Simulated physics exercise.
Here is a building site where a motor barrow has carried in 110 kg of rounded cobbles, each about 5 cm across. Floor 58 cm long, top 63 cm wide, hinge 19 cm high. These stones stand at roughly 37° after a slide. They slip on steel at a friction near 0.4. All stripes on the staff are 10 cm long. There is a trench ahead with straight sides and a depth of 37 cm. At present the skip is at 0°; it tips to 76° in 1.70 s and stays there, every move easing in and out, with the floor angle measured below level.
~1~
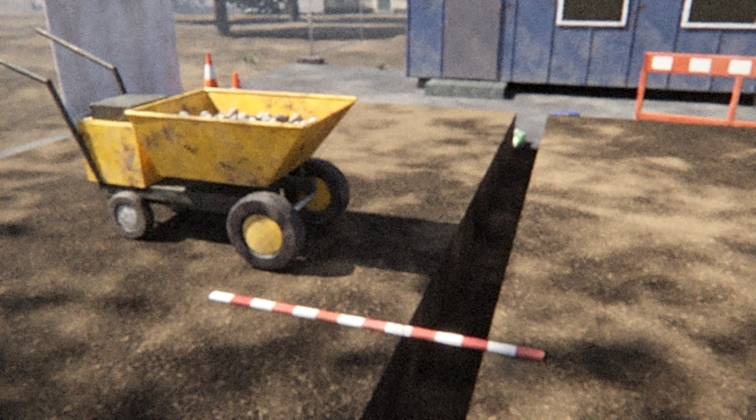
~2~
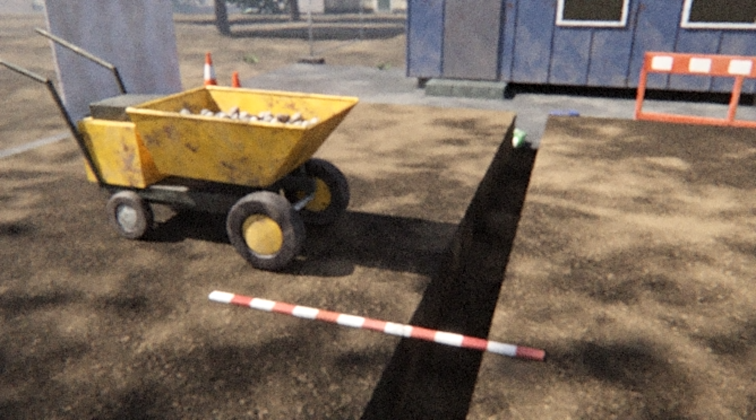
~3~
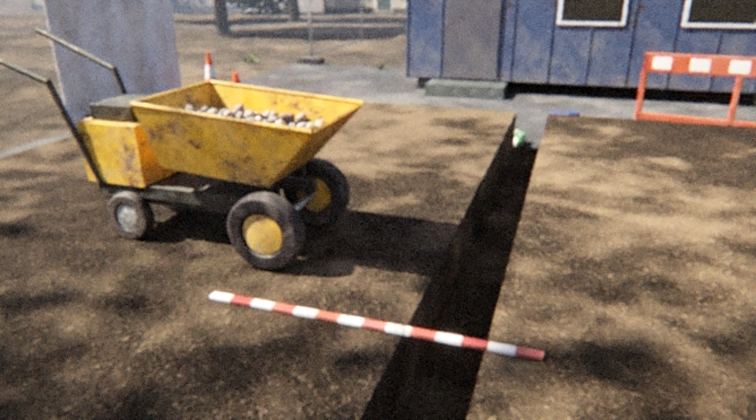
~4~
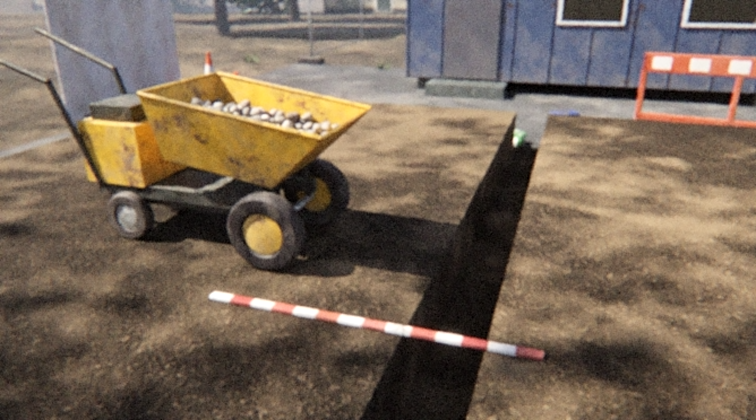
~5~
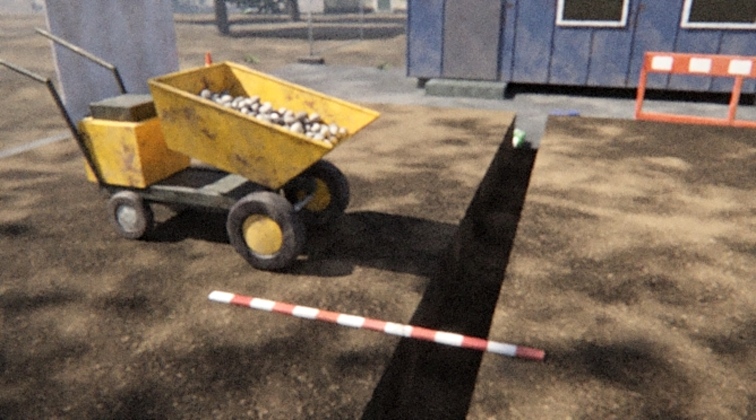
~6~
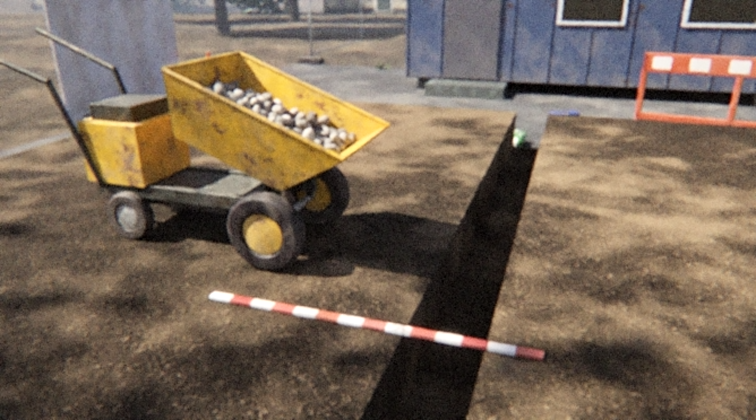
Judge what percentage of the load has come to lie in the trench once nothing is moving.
Roughly 55 in every hundred.
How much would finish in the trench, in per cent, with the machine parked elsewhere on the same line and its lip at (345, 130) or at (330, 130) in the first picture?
The first gives about 100 percent and the second about 95 percent.
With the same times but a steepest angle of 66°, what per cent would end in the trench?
It comes out at about 65 percent.
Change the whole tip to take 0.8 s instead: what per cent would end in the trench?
65 %.
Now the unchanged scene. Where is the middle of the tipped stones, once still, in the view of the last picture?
Centre estimate: Around (460, 319).
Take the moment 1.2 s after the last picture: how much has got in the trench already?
Around 30 per cent of it, at that instant.
Then, 0.7 s after the last picture the floor is at 64°, 100 % in the skip; the foremost stones are at (400, 217).
Then, 1.2 s after the last picture the floor is at 76°, 51 % in the skip, 19 % short of the trench, 30 % in the trench; the foremost stones are at (493, 337).
Then, 1.6 s after the last picture the floor is at 76°, 30 % in the skip, 22 % short of the trench, 48 % in the trench; the foremost stones are at (494, 333).
Then, 3.5 s after the last picture the floor is at 76°, 24 % in the skip, 21 % short of the trench, 55 % in the trench; the foremost stones are at (497, 322).
